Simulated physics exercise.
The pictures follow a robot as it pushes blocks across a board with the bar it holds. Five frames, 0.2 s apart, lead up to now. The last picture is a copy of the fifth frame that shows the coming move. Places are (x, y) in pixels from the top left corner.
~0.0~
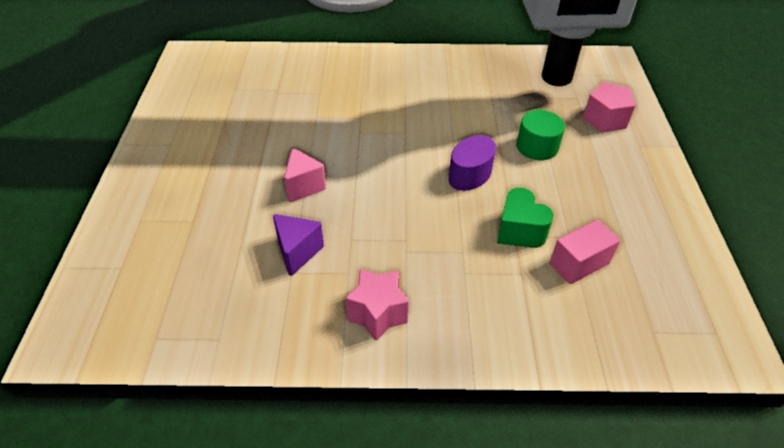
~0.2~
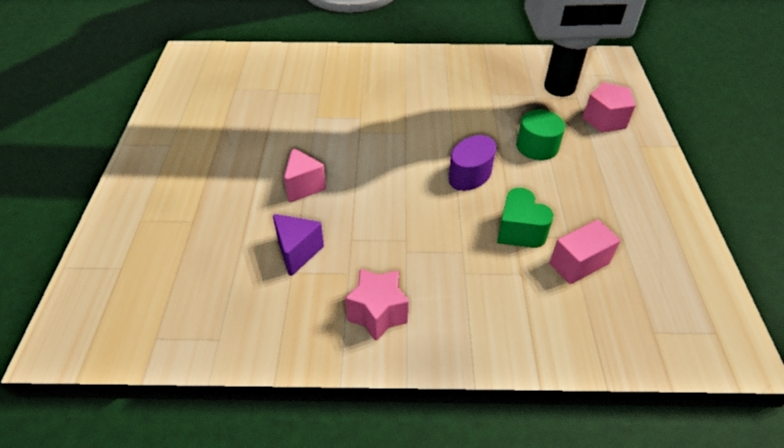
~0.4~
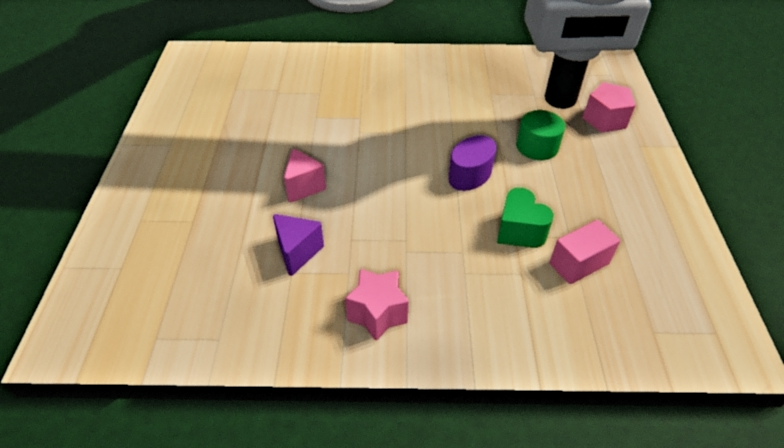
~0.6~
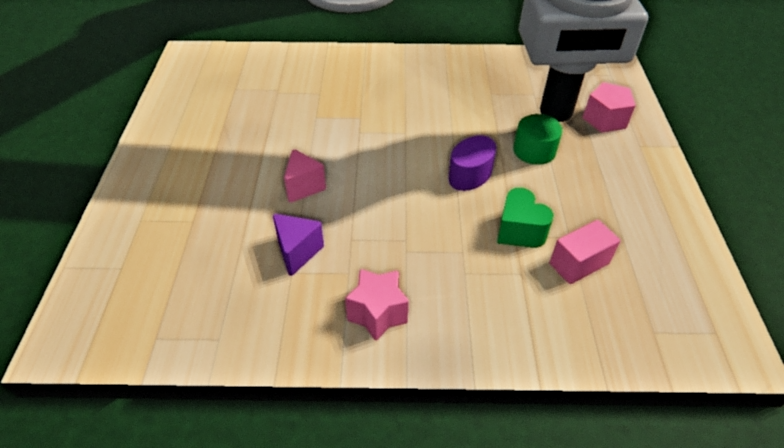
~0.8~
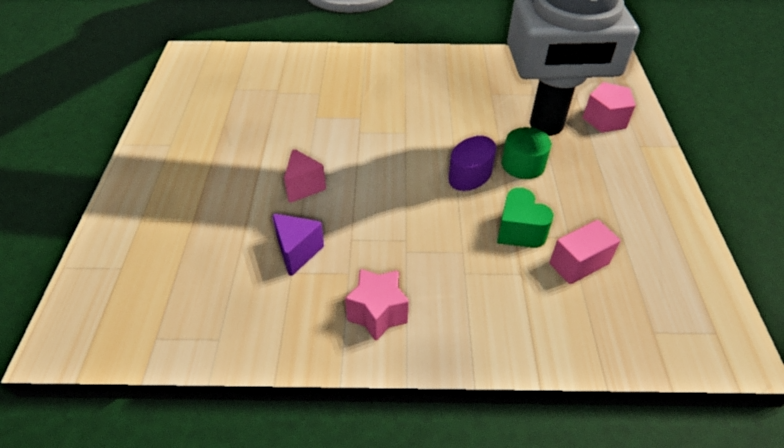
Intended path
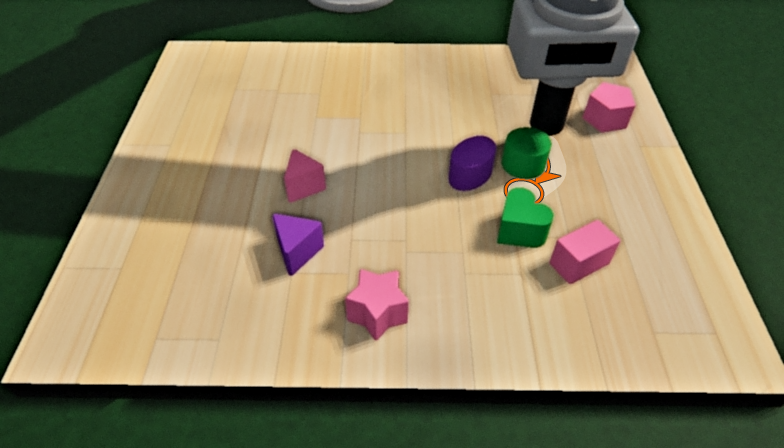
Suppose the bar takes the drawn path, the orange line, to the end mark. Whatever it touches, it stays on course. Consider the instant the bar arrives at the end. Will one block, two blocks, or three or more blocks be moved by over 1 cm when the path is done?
By the end of the path, two blocks have moved more than about a centimetre.
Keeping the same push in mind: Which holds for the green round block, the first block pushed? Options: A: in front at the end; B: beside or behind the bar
A - in front at the end.
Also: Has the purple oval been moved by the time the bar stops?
Going by the path, yes.
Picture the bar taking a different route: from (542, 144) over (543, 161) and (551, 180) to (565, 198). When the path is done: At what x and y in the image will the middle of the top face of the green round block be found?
The spot you're after is about (518, 161) in the image.
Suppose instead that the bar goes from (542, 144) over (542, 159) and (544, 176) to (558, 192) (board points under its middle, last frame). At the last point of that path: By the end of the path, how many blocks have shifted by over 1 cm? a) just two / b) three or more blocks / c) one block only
Answer: C.
Drawn move, from (542, 144) over (548, 162) and (542, 179) to (524, 192).
What follows on the original path. Halfway along, bar at (553, 155); green round block at (518, 158).
At the end, bar at (528, 175); purple oval at (454, 149), turned 25° clockwise; green heart still; green round block at (488, 170).
